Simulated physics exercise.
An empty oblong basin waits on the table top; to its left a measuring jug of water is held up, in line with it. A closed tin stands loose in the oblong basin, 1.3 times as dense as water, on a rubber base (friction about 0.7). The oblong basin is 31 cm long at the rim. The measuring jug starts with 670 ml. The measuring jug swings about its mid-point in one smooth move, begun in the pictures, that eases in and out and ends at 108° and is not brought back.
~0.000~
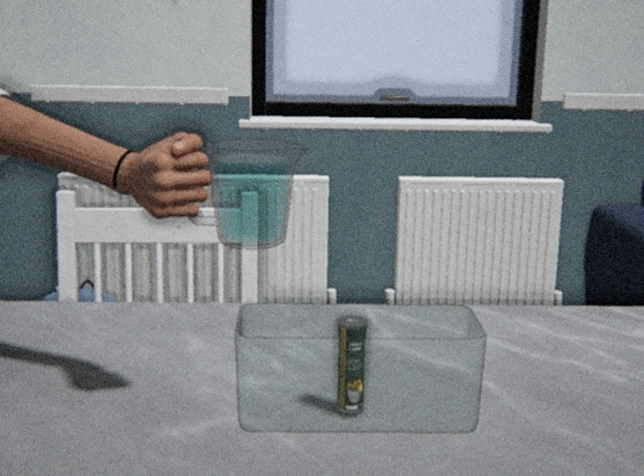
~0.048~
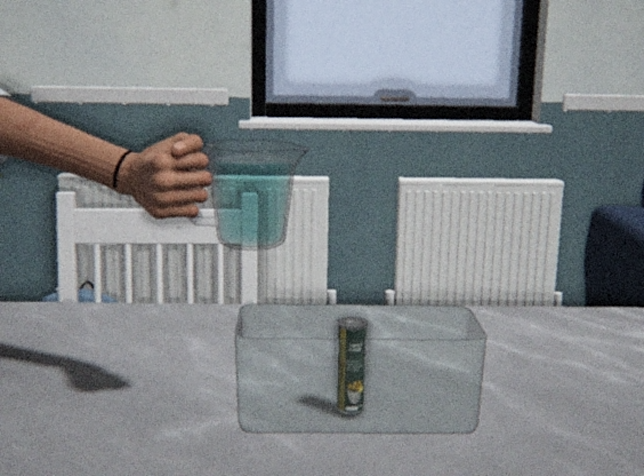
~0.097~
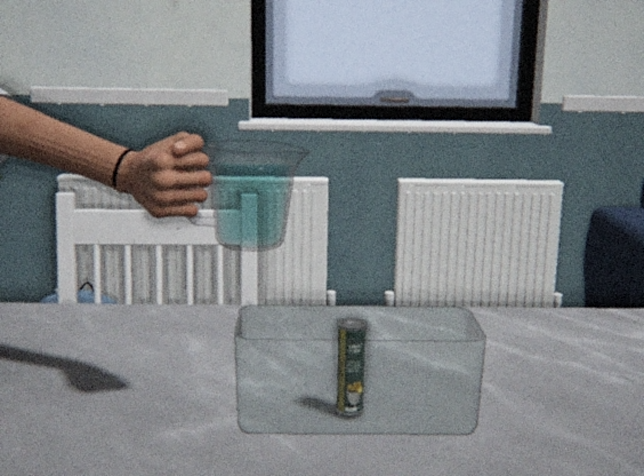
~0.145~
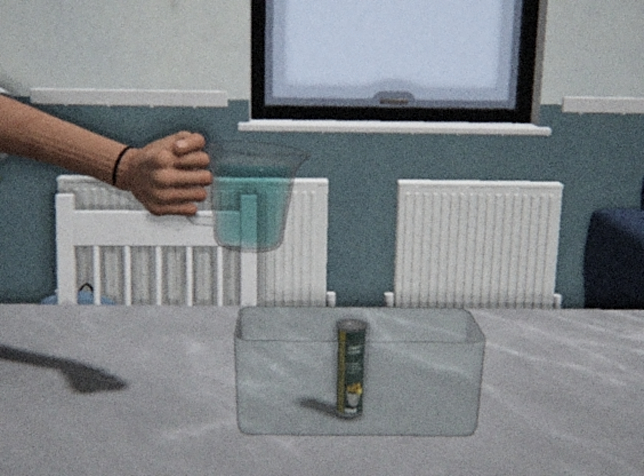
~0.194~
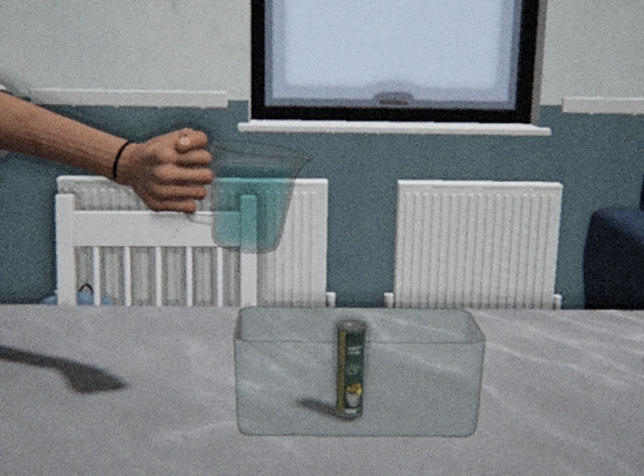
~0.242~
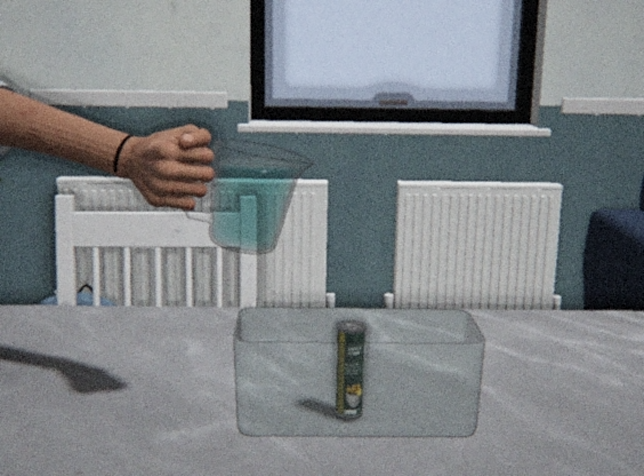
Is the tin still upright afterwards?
The tin remains upright.
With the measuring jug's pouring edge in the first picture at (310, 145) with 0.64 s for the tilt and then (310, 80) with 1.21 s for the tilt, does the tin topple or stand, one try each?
First it goes over; then it remains upright.
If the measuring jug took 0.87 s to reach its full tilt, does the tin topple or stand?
Then it stays up.
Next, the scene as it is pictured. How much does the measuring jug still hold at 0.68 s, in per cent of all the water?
Some 78 per cent.
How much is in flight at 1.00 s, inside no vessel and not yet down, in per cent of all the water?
About 22 per cent.
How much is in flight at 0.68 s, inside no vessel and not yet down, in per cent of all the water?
Some 18 per cent.
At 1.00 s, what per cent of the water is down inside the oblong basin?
About 56 per cent.
Then, 0.68 s in, the tilt is 65° and 78 per cent is still to pour; the tin stands where it began.
Then, 1.00 s in, the tilt is 101° and 21 per cent is still to pour; the tin stands where it began.
Then, 1.34 s in, the tilt is 108° and 0 per cent is still to pour; the tin stands where it began.
Then, 1.71 s in, the tilt is 108° and 0 per cent is still to pour; the tin stands where it began.
Finally, the tin stands where it began.
